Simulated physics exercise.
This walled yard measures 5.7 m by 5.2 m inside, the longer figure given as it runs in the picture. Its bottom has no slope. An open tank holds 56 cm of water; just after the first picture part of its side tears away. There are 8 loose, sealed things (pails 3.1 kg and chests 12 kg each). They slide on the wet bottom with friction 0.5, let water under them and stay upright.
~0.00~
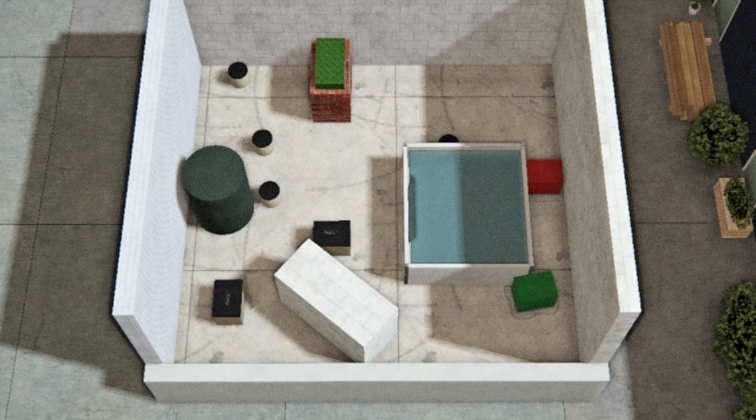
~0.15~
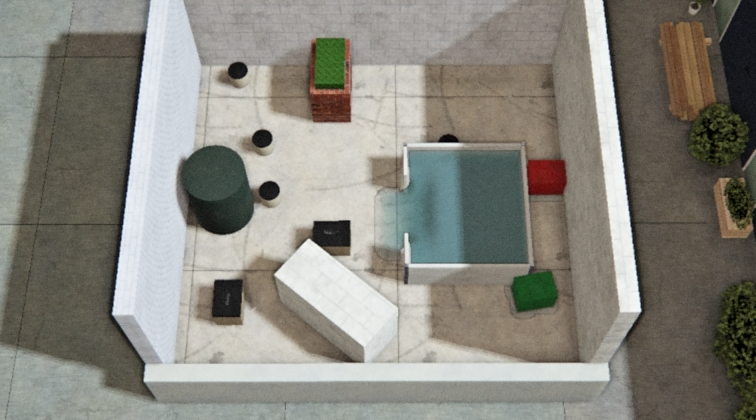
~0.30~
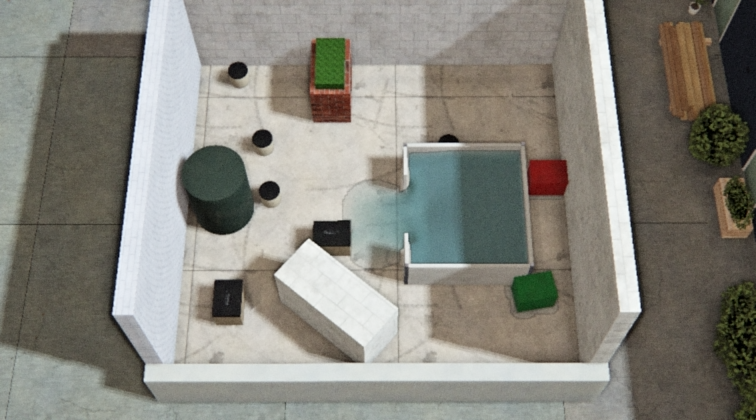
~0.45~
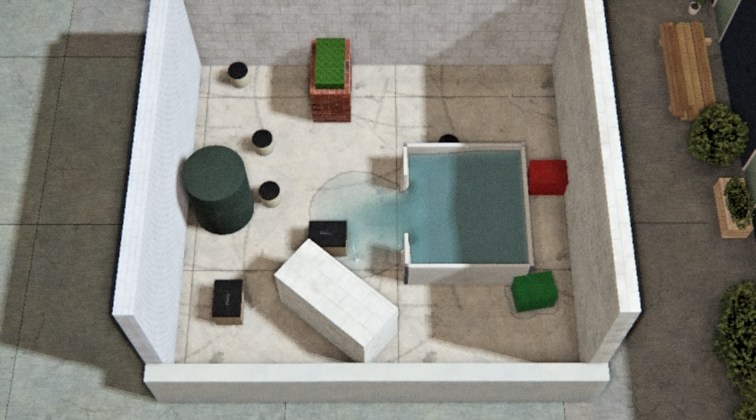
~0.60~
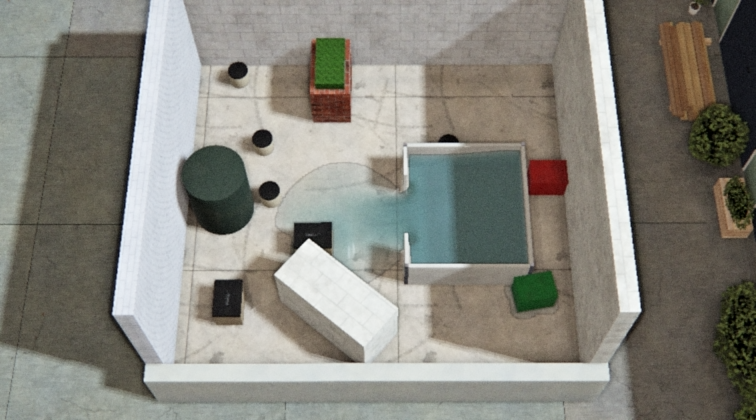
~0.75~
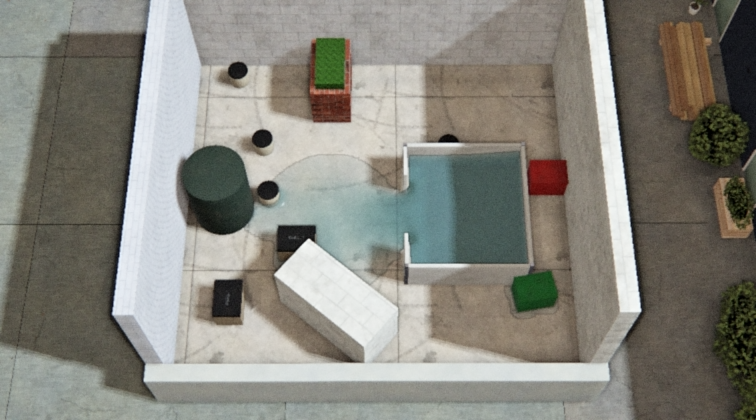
Water pouring from the torn left side of a square tank, spreading across a walled yard and pushing a black chest left.
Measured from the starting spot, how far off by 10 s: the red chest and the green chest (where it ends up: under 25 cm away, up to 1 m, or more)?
The red chest holds its place; the green chest stays put.
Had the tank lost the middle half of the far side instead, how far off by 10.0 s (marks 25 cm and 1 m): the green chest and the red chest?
In that case the green chest ends far away, the red chest travels far.
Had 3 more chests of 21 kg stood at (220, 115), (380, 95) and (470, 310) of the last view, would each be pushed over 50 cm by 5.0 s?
In turn: Past it, under, less.
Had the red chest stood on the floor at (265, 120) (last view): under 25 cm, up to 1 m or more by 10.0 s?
It ends far away.
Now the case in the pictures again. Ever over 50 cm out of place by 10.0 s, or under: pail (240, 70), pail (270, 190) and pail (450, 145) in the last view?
In turn: Over, past it, under.
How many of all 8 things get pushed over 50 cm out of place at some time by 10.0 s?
That makes 5.
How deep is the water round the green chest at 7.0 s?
Roughly 4 cm.
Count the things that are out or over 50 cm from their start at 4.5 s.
5 of them.
After 2.0 s the red chest is near (549, 172), 0.1 m from its start, aground; the green chest is near (536, 287), 0.0 m from its start, aground; 3 afloat.
After 4.5 s the red chest is near (549, 172), 0.1 m from its start, aground; the green chest is near (536, 287), 0.0 m from its start, aground; 5 afloat.
After 7.0 s the red chest is near (549, 172), 0.1 m from its start, aground; the green chest is near (536, 287), 0.0 m from its start, aground; 5 afloat.
After 10.0 s the red chest is near (549, 171), 0.1 m from its start, aground; the green chest is near (536, 286), 0.0 m from its start, aground; 3 afloat.
